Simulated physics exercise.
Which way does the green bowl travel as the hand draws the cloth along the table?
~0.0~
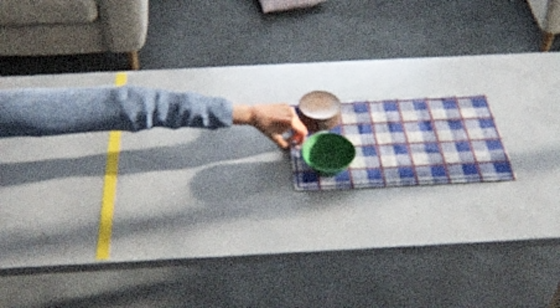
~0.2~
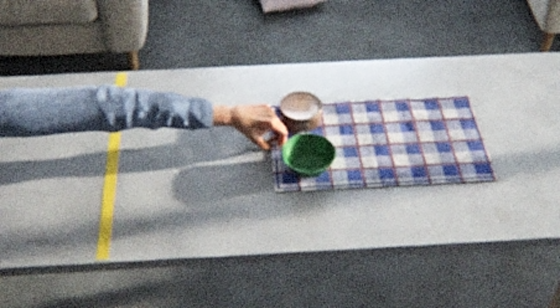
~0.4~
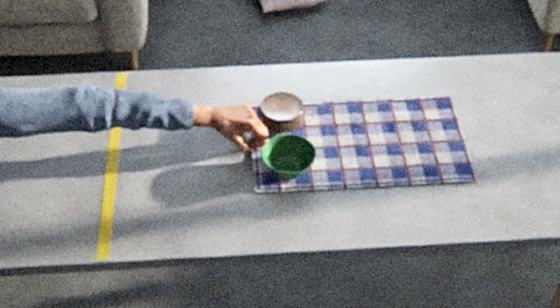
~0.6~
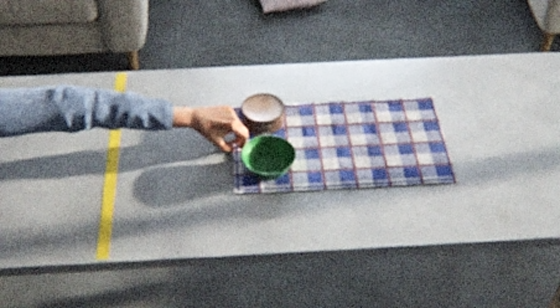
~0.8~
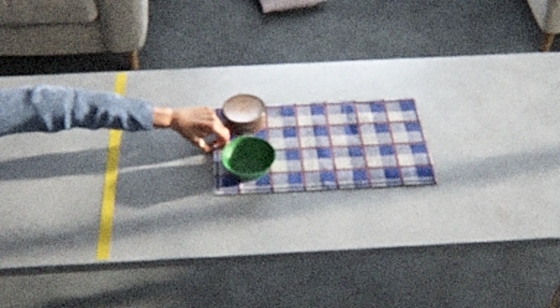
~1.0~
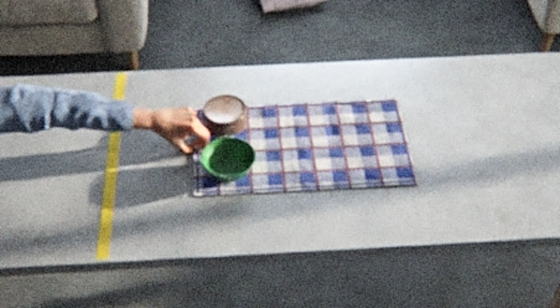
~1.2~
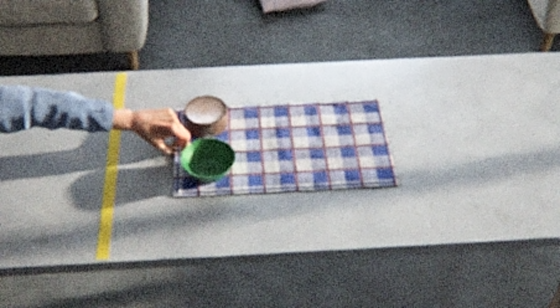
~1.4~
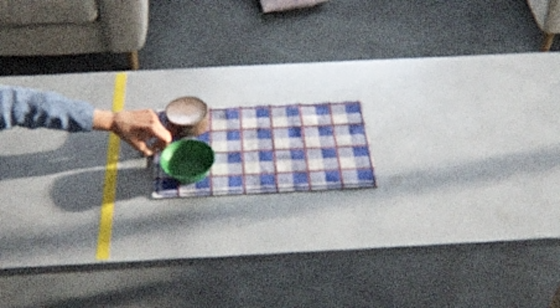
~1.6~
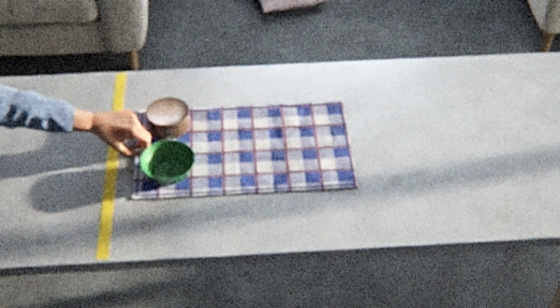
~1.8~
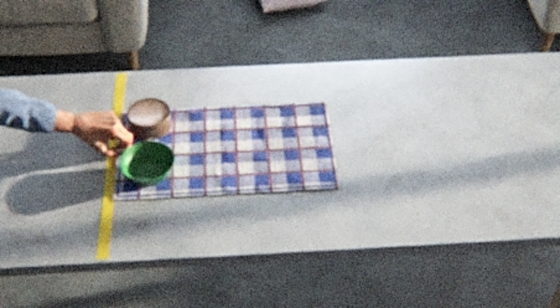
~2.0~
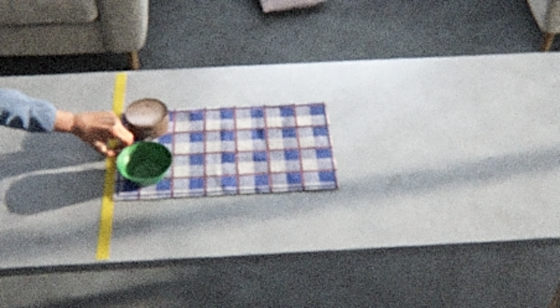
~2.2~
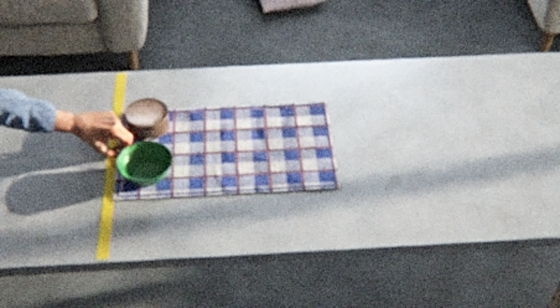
The green bowl travels to the left, riding along on the cloth.
